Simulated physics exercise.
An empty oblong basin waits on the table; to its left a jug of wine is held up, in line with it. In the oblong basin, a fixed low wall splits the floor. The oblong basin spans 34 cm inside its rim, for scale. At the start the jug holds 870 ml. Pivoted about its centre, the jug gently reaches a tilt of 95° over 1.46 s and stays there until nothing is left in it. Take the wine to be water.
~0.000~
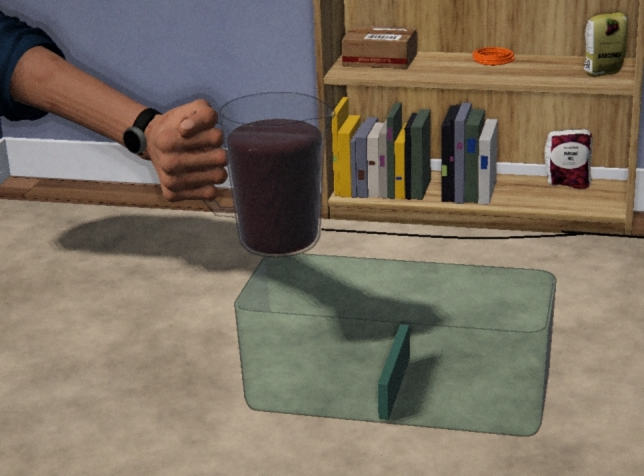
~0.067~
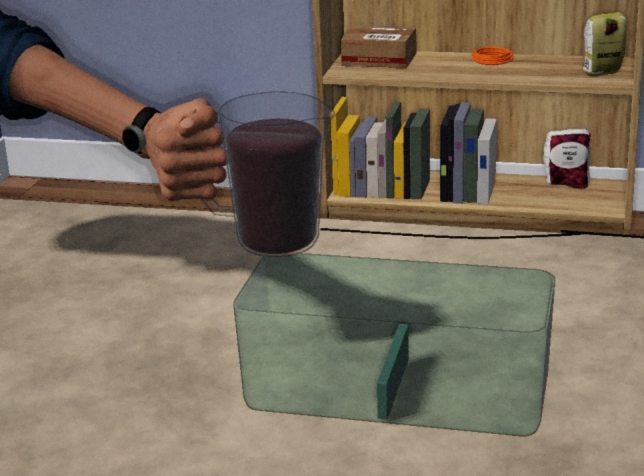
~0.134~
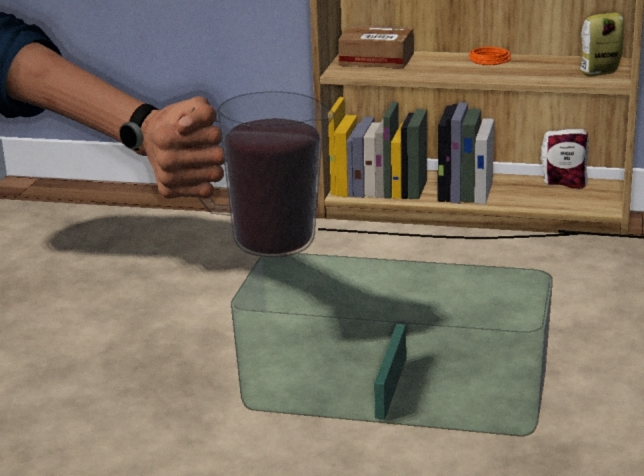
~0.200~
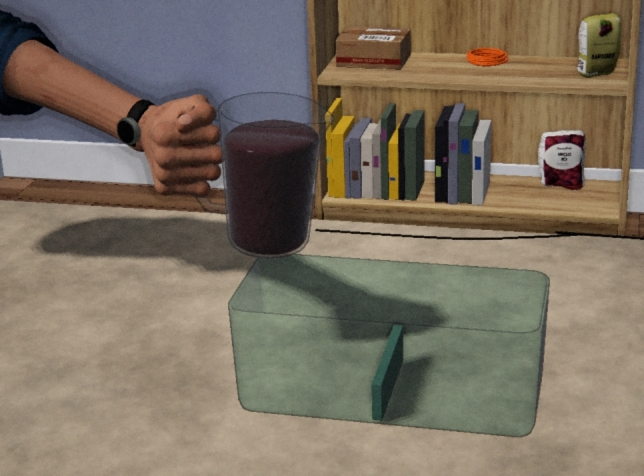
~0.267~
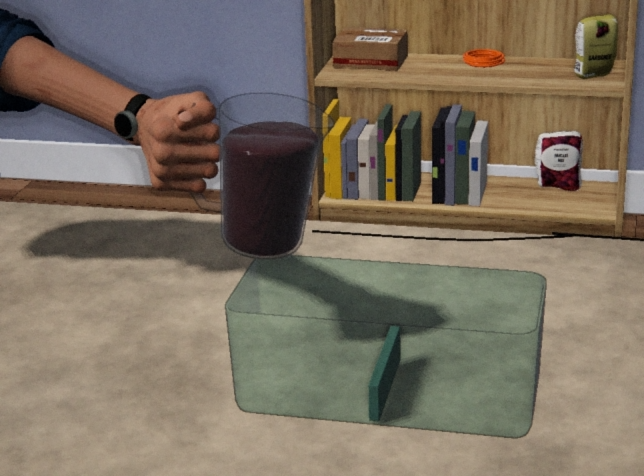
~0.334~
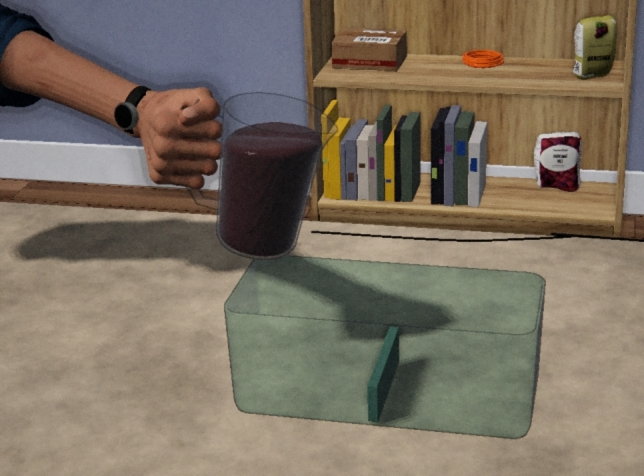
On a table in front of a bookshelf, a hand holds a jug of dark red liquid above the left side of an empty, clear oblong basin with a green divider, then slowly tilts the jug slightly to the right.
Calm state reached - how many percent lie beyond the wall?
96 percent, roughly.
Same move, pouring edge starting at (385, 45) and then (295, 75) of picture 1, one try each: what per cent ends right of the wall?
Some 90 and 80 per cent, in that order.
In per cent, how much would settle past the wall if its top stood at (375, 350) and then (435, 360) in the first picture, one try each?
Some 100 in a hundred, then some 35 in a hundred.
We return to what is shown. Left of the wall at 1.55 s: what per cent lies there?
Reading: Approx. 2 per cent.
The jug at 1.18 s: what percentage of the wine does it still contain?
Near 52 percent, more or less.
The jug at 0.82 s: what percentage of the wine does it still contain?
I'd put it near 90 percent.
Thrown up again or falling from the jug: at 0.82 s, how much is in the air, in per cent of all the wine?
Near 8 in a hundred.
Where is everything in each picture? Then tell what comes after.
In the first frame, tilt 0°; pouring edge (334, 113); surface from (230, 131) to (322, 135); the oblong basin's rim runs from (250, 281) to (551, 303); the wall's top is at (394, 354).
In the second frame, tilt 0°; pouring edge (334, 113); surface from (229, 130) to (322, 135).
In the third frame, tilt 2°; pouring edge (333, 115); surface from (229, 130) to (320, 136).
In the fourth frame, tilt 4°; pouring edge (333, 119); surface from (227, 131) to (319, 137).
In the fifth frame, tilt 8°; pouring edge (334, 124); surface from (226, 133) to (319, 138).
In the sixth frame, tilt 12°; pouring edge (337, 130); surface from (228, 135) to (323, 140).
After 0.82 s the tilt is 57° and 91 per cent is still to pour, 0 is left of the wall and 1 right of it.
After 1.18 s the tilt is 87° and 52 per cent is still to pour, 1 is left of the wall and 32 right of it.
After 1.55 s the tilt is 95° and 11 per cent is still to pour, 2 is left of the wall and 81 right of it.
After 1.96 s the tilt is 95° and 1 per cent is still to pour, 2 is left of the wall and 96 right of it.
In the end 4 per cent lies left of the wall, 96 right of it and 1 outside.
